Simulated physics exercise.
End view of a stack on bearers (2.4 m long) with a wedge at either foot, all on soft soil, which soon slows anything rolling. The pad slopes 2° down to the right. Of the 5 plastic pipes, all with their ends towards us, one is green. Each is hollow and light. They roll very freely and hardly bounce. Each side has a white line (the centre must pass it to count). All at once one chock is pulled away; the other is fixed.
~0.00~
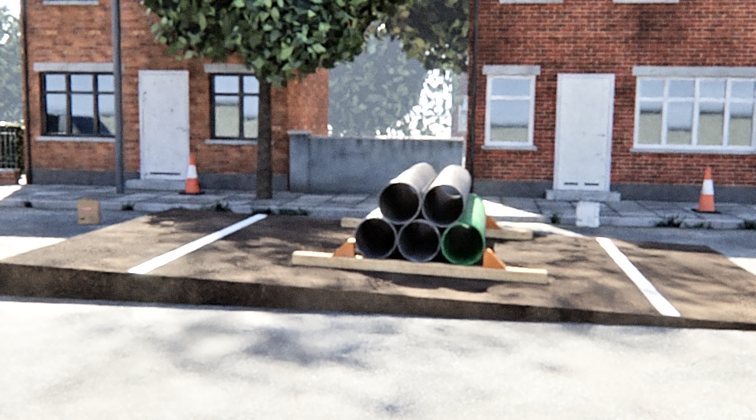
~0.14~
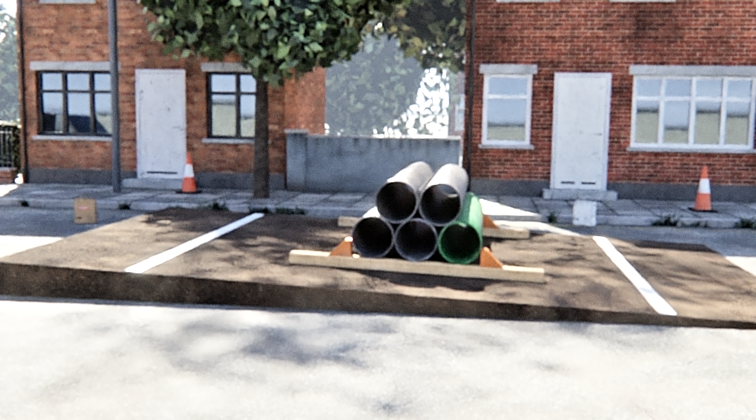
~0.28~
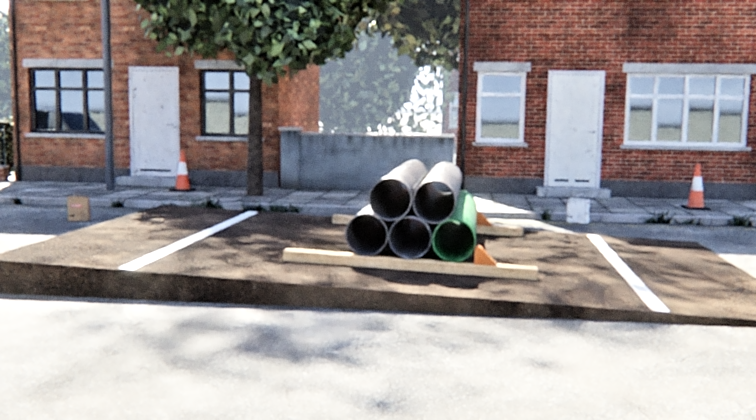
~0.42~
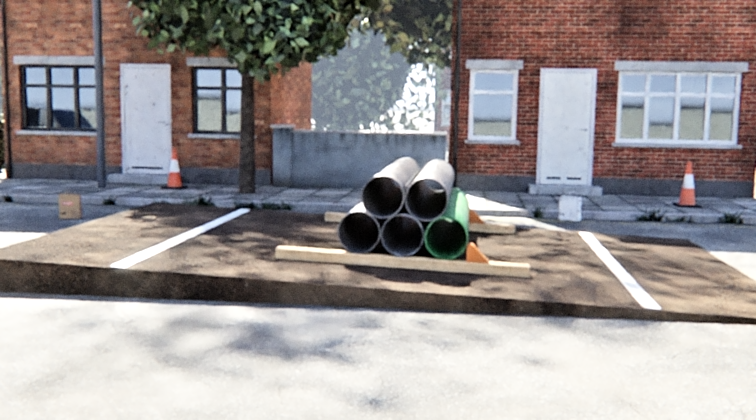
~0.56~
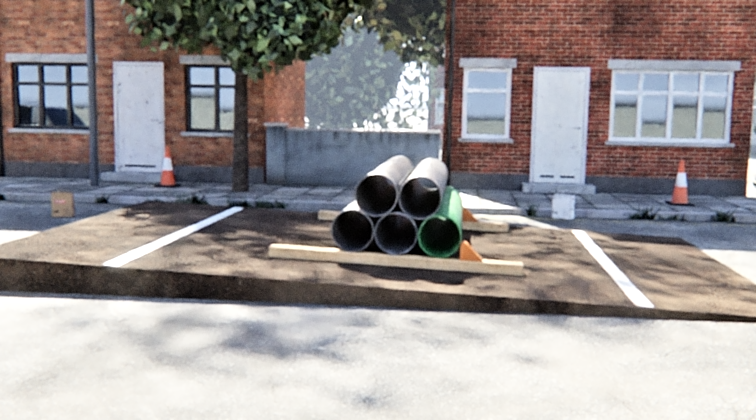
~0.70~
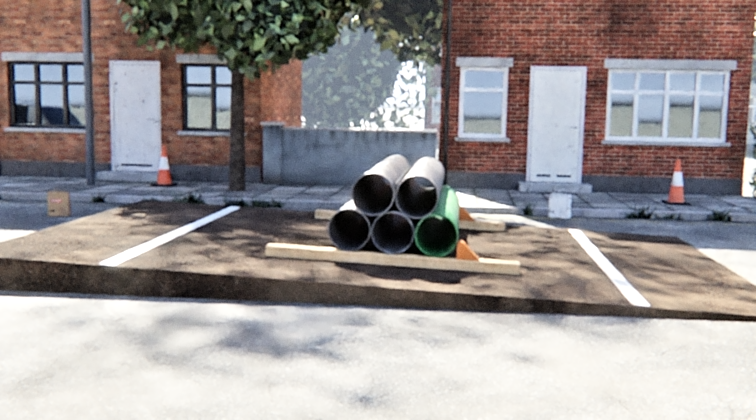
A stack of five pipes, four grey and one green, sat on wooden bearers outside brick houses as the view drifted slightly right; the left orange wedge disappeared, but the pipes stayed still.
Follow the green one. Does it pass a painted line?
The green one keeps its middle inside the lines.
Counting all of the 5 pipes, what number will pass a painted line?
In all, 0.
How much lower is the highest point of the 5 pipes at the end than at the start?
Roughly 0 cm.
By 1.0 s, green is on the bearers, 75 cm from the bearers' right end; 0 of 5 have crossed.
Finally (1.4 s), green is on the bearers, 75 cm from the bearers' right end; 0 of 5 have crossed.
